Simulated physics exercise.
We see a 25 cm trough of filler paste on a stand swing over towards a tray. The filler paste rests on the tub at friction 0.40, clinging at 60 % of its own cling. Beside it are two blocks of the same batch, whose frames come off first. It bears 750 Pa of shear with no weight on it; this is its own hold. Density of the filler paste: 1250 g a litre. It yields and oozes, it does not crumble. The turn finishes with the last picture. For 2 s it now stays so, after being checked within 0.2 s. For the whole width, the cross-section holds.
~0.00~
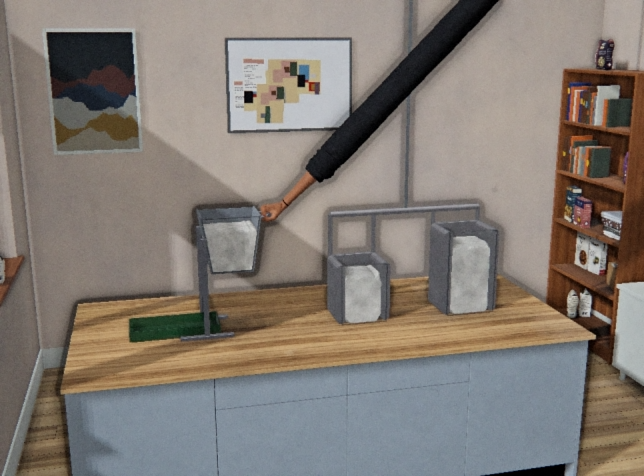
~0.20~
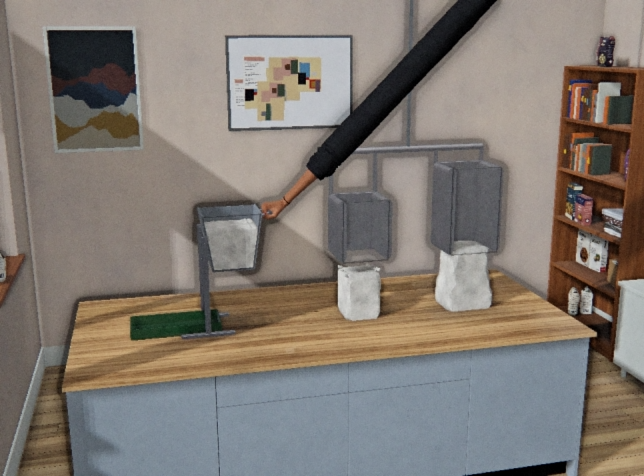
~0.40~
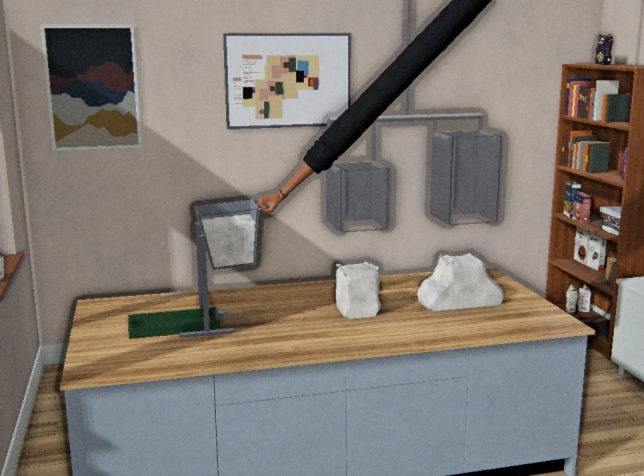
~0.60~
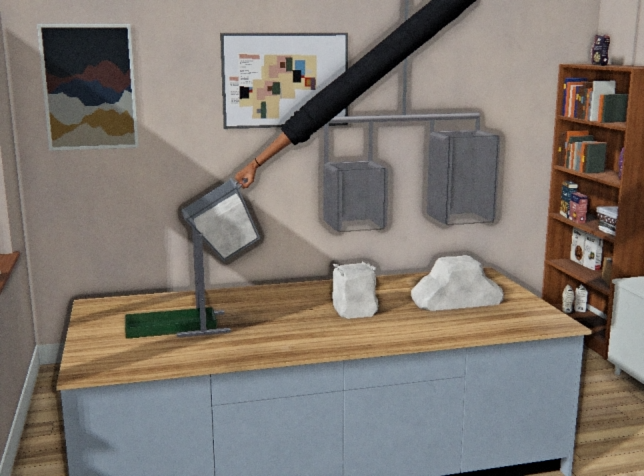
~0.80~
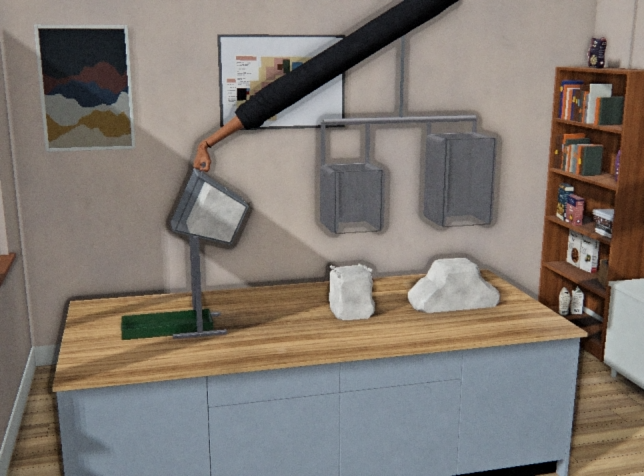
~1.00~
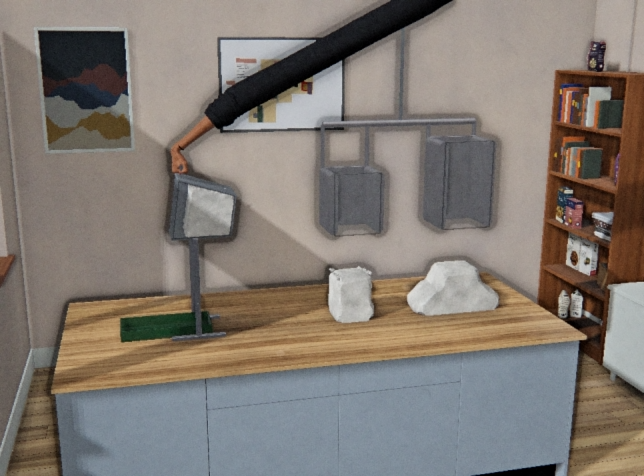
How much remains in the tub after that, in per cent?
100 %.
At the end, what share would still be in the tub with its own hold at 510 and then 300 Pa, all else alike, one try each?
In turn about 95 %, 55 %.
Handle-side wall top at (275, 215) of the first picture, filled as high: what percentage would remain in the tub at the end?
I'd put it at close to 65 per cent.
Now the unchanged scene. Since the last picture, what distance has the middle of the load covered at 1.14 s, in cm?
Looks like around 0 cm to me.
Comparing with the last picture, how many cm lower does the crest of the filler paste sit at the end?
The top ends up some 0 cm below its level in the last picture.
After 1.14 s, the tub is at 82 degrees and holds 100 %.
After 1.31 s, the tub is at 82 degrees and holds 100 %.
After 1.48 s, the tub is at 82 degrees and holds 100 %.
After 1.65 s, the tub is at 82 degrees and holds 100 %.
After 3.00 s, at the end, the tub is at 82 degrees and holds 100 %.
